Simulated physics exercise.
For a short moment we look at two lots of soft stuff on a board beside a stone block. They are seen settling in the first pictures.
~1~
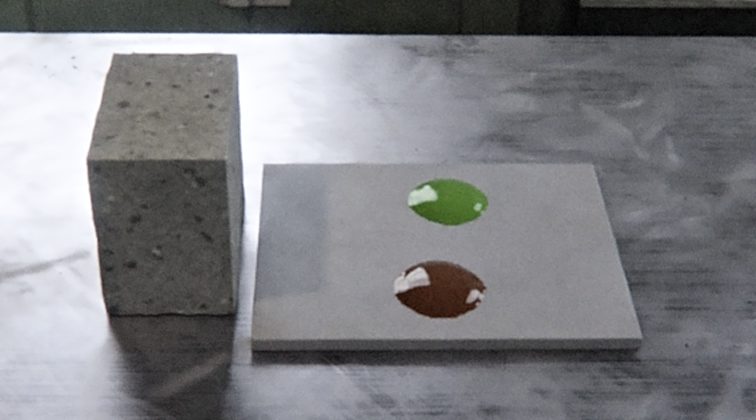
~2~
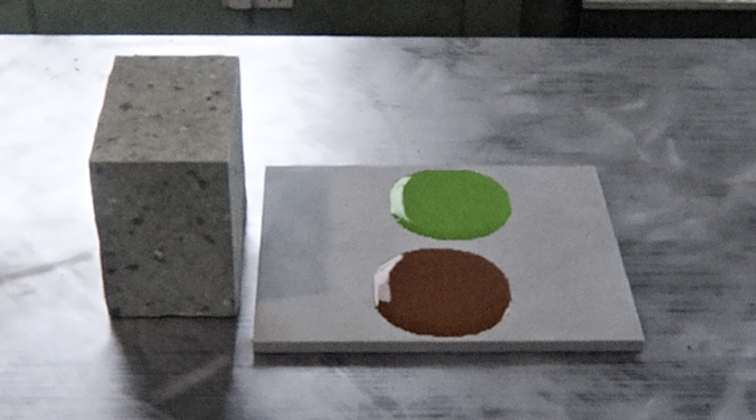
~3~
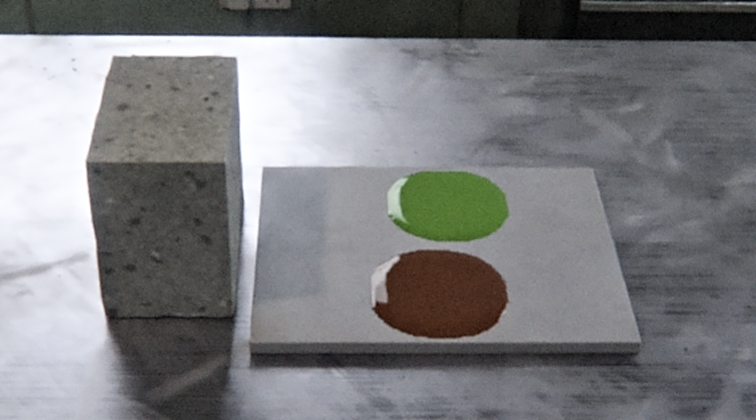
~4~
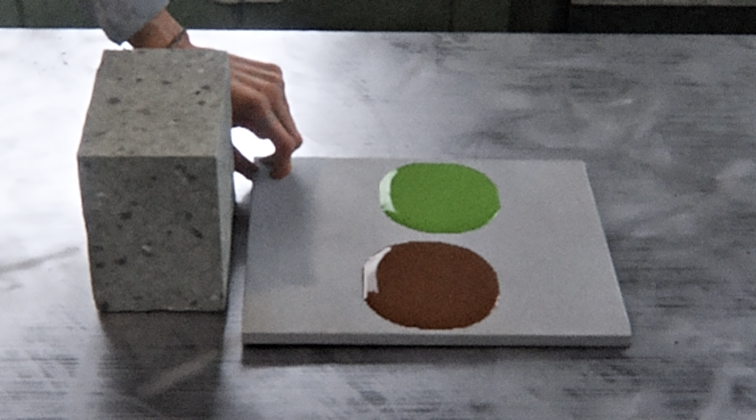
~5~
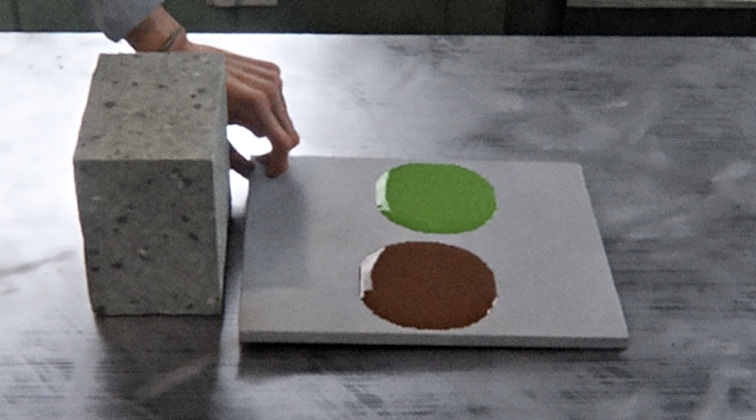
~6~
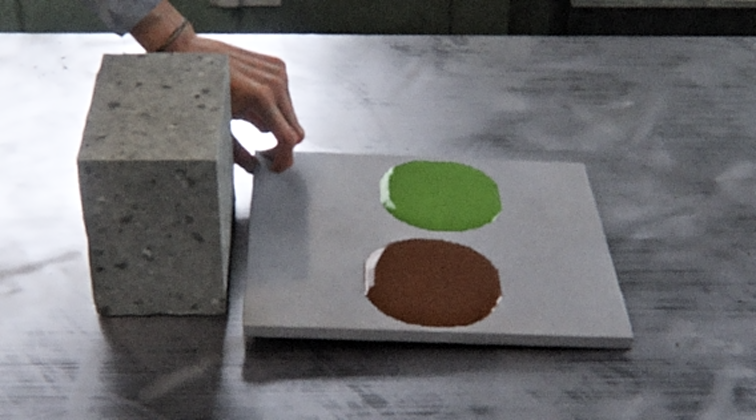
Two glossy dollops, one green and one brown, spread into wider, flatter rounds on a pale board beside a speckled stone block; then a hand reaches in behind the block, grips the board's left end and raises it slightly.
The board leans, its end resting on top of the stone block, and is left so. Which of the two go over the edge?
Brown dollop: Gone. Green dollop: Gone.
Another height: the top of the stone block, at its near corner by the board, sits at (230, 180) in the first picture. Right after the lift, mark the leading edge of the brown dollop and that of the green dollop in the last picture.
Roughly (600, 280) and (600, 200).
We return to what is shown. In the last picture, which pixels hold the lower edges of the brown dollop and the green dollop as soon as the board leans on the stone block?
Fronts, final frame: First approx. (620, 283); second approx. (602, 201).
A moment on, slope about 33°; the brown dollop has crept down a long way; the green dollop has crept down a long way.
Further on, the brown dollop is dripping off the low end; the green dollop is dripping off the low end.
When it is over, slope about 33°; the brown dollop is dripping off the low end; the green dollop is dripping off the low end.
